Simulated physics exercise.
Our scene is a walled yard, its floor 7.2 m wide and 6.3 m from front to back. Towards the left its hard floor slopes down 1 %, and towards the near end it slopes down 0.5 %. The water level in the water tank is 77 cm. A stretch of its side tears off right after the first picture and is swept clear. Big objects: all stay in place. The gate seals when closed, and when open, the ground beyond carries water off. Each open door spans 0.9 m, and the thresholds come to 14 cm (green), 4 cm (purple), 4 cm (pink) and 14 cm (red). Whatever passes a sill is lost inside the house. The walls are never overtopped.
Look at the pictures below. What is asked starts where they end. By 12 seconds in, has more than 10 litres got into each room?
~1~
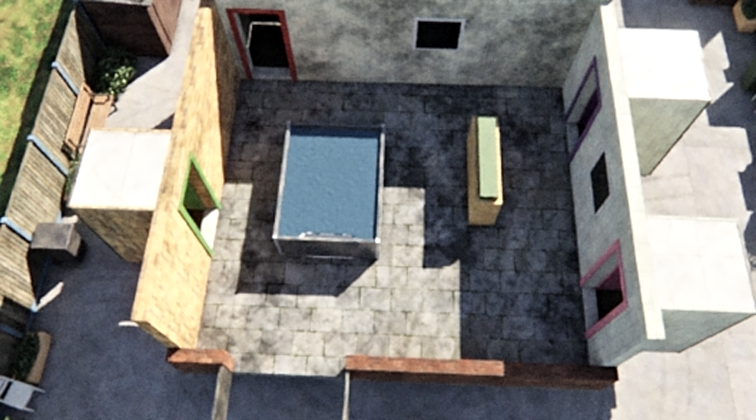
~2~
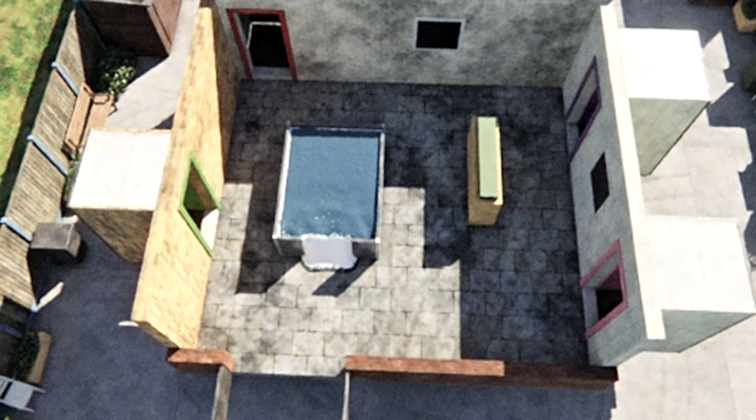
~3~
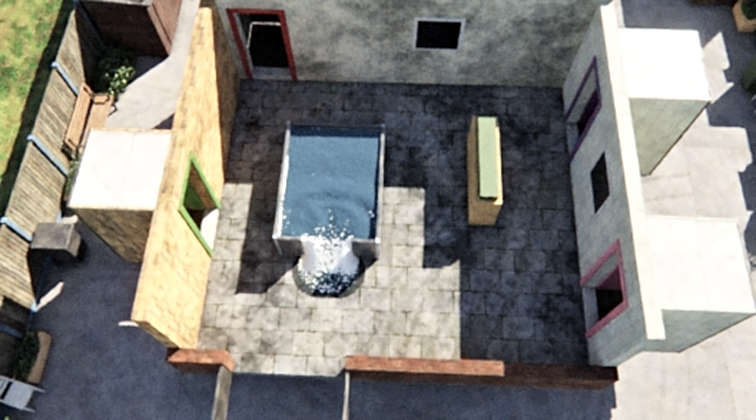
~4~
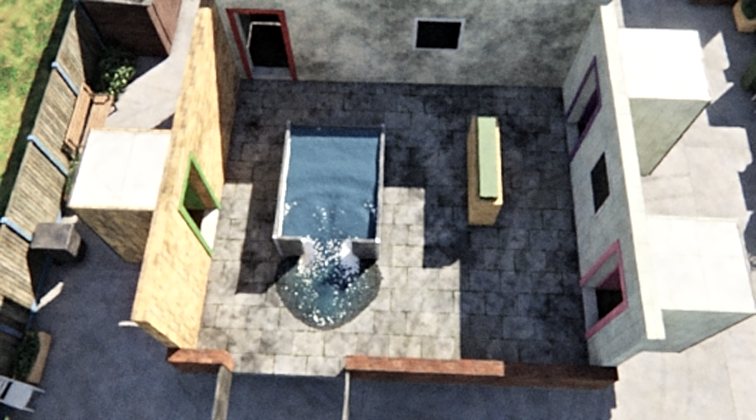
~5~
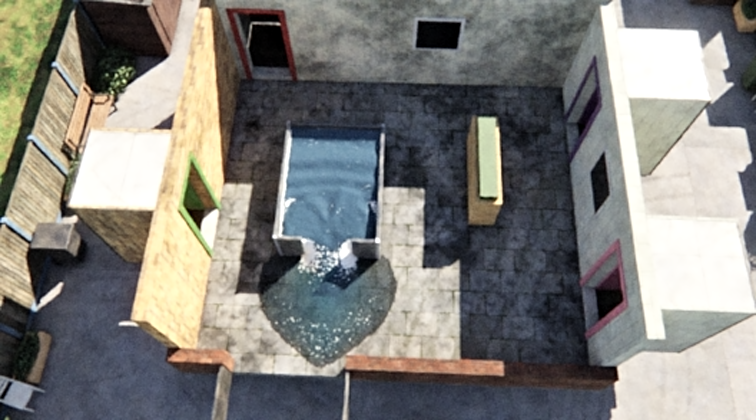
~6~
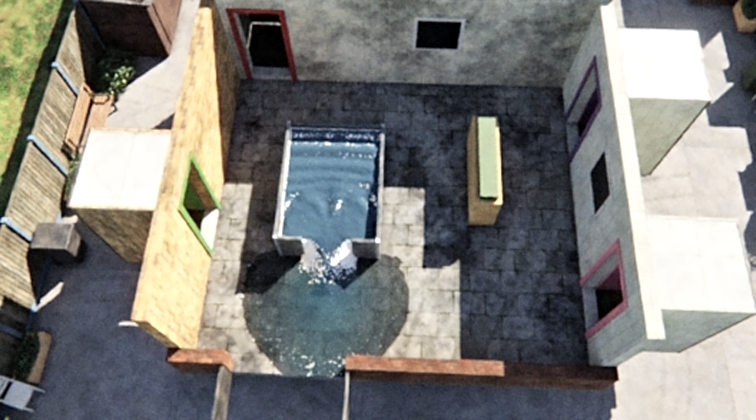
Room by room: Behind the green door, no; behind the purple door, no; behind the pink door, yes; behind the red door, no.
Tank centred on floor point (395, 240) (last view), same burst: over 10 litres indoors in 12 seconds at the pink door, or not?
In that case pink comes out beyond the limit.
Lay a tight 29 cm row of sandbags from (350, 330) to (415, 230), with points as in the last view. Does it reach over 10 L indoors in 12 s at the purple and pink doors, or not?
So the purple door comes out low enough while the pink door comes out low enough.
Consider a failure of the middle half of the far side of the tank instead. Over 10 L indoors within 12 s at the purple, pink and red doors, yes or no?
Then: Purple beyond it, pink short of it, red beyond it.
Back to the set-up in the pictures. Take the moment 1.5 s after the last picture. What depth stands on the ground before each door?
In cm: Green 0, purple 0, pink 0, red 0.
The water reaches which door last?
It's the red door that comes last.
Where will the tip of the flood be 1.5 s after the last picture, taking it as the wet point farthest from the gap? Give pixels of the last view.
Point: Roughly (569, 372).
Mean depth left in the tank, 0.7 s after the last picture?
56 cm.
Then, 0.7 s after the last picture water covers 20 % of the floor and is deepest (45 cm) near (330, 260); green door not reached, purple door not reached, pink door not reached, red door not reached.
Then, 1.5 s after the last picture water covers 25 % of the floor and is deepest (36 cm) near (330, 260); green door not reached, purple door not reached, pink door not reached, red door not reached.
Then, 2.8 s after the last picture water covers 40 % of the floor and is deepest (28 cm) near (330, 260); green door 4 cm at the sill, 0 L in, purple door not reached, pink door 12 cm at the sill, 14 L in, red door not reached.
Then, 6.3 s after the last picture water covers 65 % of the floor and is deepest (16 cm) near (330, 260); green door 2 cm at the sill, 0 L in, purple door 2 cm at the sill, 0 L in, pink door 8 cm at the sill, 71 L in, red door 4 cm at the sill, 0 L in.
Then, 11.3 s after the last picture water covers 90 % of the floor and is deepest (8 cm) near (330, 260); green door 3 cm at the sill, 0 L in, purple door 4 cm at the sill, 0 L in, pink door 3 cm at the sill, 80 L in, red door 2 cm at the sill, 0 L in.
